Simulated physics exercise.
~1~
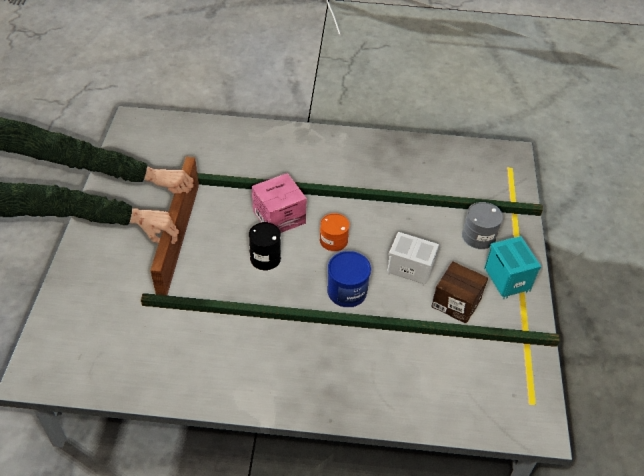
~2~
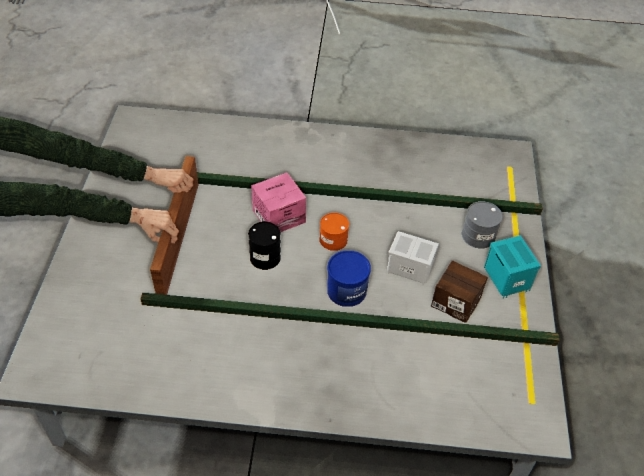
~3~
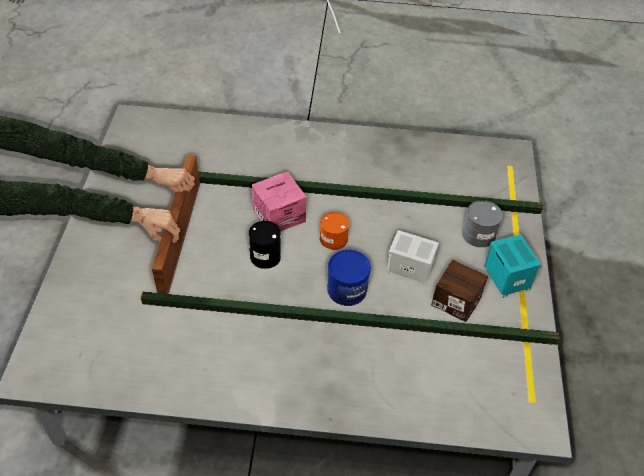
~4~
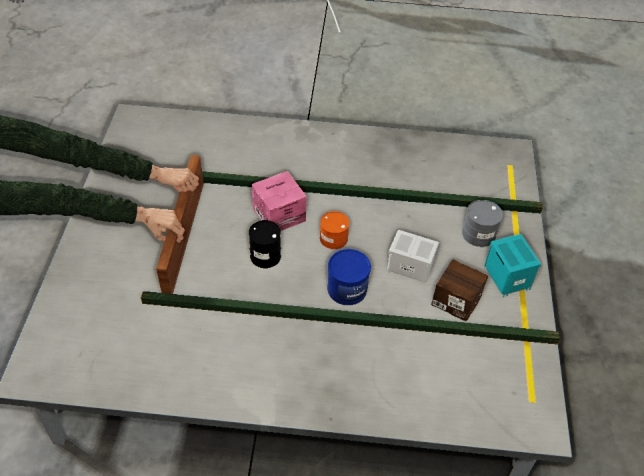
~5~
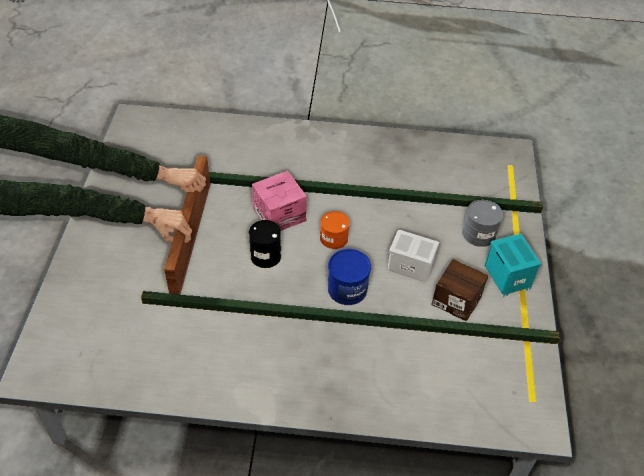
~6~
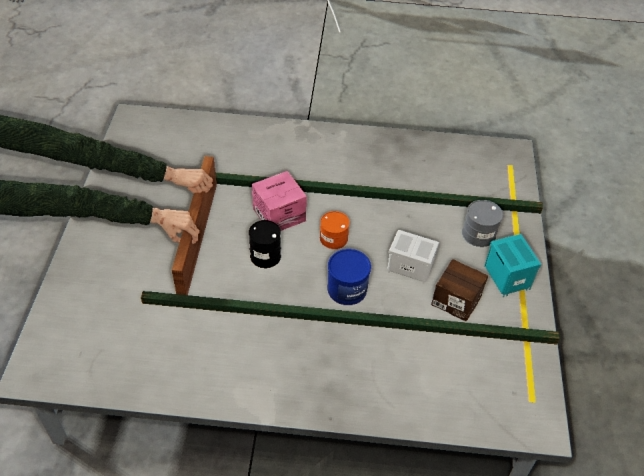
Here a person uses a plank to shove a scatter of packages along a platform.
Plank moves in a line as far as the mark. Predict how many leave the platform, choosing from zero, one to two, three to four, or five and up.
The count is three to four.
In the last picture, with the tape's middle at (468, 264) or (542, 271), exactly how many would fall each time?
The ground gets 1 in the first try and 8 in the second.
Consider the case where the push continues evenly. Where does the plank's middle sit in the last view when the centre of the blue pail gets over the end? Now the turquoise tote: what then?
Its middle is about (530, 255) and about (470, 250).
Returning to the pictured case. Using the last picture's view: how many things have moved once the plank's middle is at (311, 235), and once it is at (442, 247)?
Tally: First 3; then 8.
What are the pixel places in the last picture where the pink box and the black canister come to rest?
The pink box settles near (543, 222); as for the black canister, near (543, 277).
A little later, none off yet; turquoise tote at rest near (511, 266); grey canister at rest near (482, 224); brown parcel at rest near (459, 290).
Next, none off yet; turquoise tote shifted about its own width near (544, 260); grey canister shifted about its own width near (518, 227); brown parcel shifted about its own width near (521, 293).
When it is over, the number that fall off is three or four; down, white tote, brown parcel, grey canister and turquoise tote.
